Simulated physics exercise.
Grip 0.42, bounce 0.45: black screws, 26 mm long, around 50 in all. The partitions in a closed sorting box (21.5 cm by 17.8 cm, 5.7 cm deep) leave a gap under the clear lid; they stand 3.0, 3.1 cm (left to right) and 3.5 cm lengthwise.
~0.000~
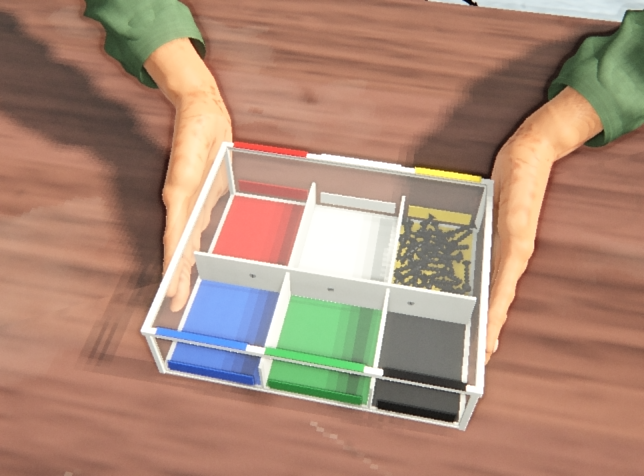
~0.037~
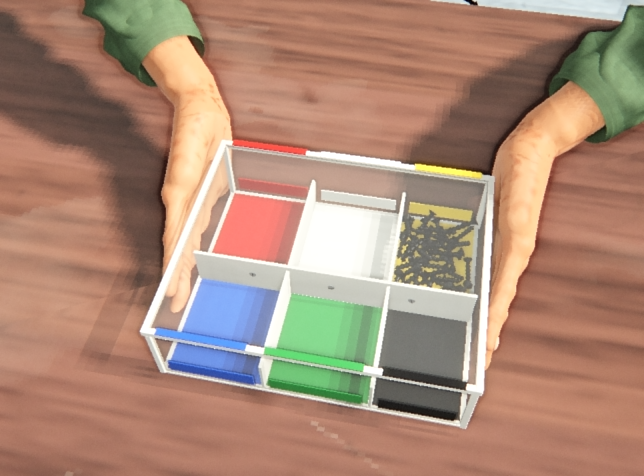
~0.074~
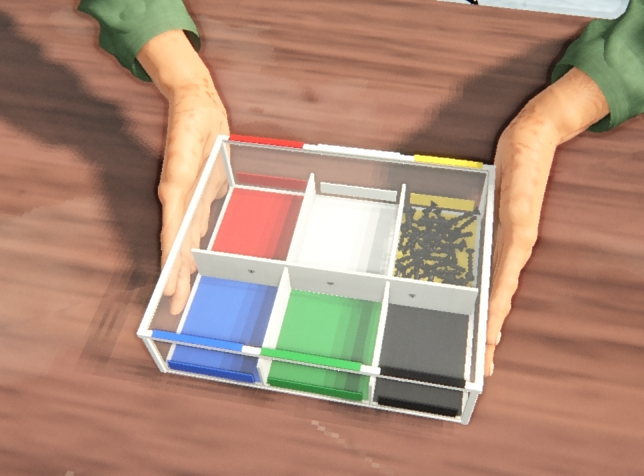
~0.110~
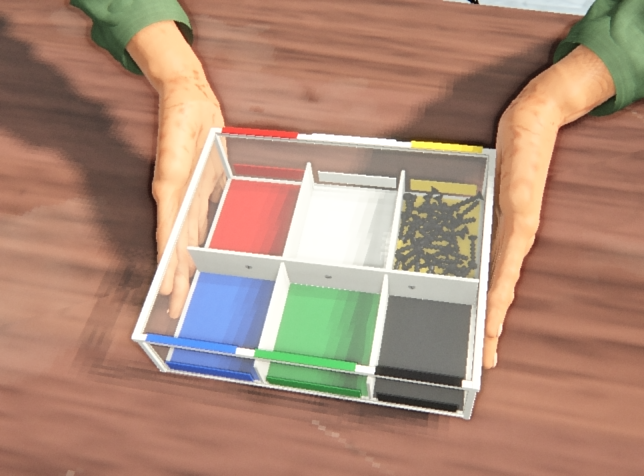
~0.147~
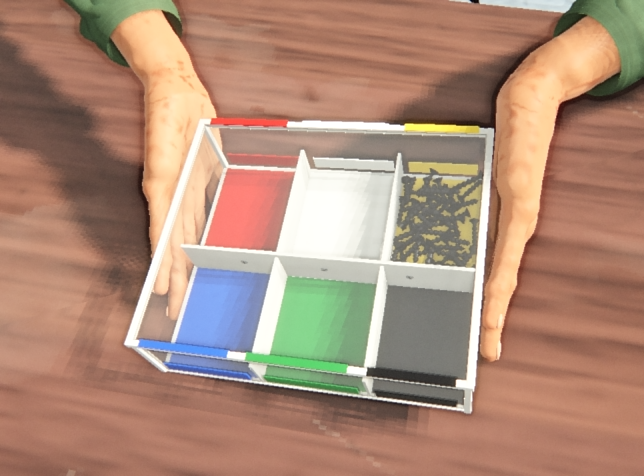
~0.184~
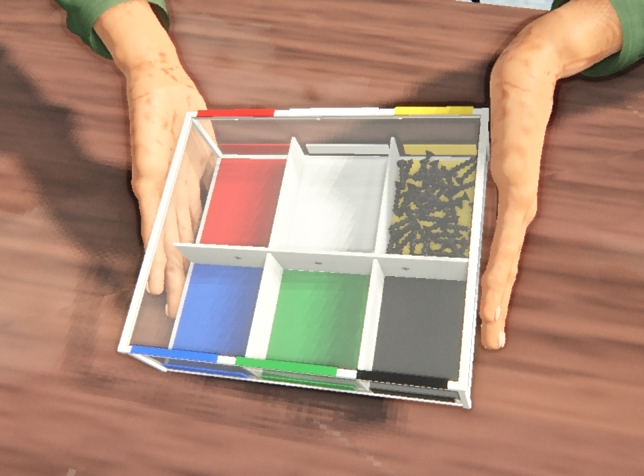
A clear-lidded sorting box with six coloured compartments tilted gradually toward its left front corner between two hands in green sleeves, while the black screws stayed in the yellow section at the back right.
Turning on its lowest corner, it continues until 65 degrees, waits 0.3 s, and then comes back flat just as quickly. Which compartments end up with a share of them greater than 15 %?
Red compartment: Not greater. Blue compartment: Not greater. Green compartment: Greater. Yellow compartment: Greater. White compartment: Not greater. Black compartment: Not greater.
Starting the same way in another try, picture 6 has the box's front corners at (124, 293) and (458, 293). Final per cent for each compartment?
It comes out as red at 0 percent, blue at 0 percent, green at 0 percent, yellow at 95 percent, white at 5 percent and black at 0 percent.
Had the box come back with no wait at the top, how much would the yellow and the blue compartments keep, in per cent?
Final amounts, yellow 55% and blue 5%.
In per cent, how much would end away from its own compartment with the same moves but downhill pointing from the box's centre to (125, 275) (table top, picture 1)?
I'd say close to 20 %.
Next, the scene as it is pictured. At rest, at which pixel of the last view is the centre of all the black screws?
Resting centre estimate: Around (406, 292).
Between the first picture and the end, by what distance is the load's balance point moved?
It shifts by roughly 6.5 cm.
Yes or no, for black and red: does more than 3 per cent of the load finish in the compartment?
Black: False; red: False.
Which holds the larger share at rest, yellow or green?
Yellow compartment.
After 0.71 s, tilt 65 degrees; blue 5 %, green 15 %, yellow 75 %.
After 1.06 s, tilt 38 degrees; blue 5 %, green 25 %, yellow 65 %.
After 1.51 s, tilt 0 degrees; blue 5 %, green 25 %, yellow 65 %.
At rest (2.0 s), red 0 %, blue 5 %, green 25 %, yellow 65 %, white 0 %, black 0 %.
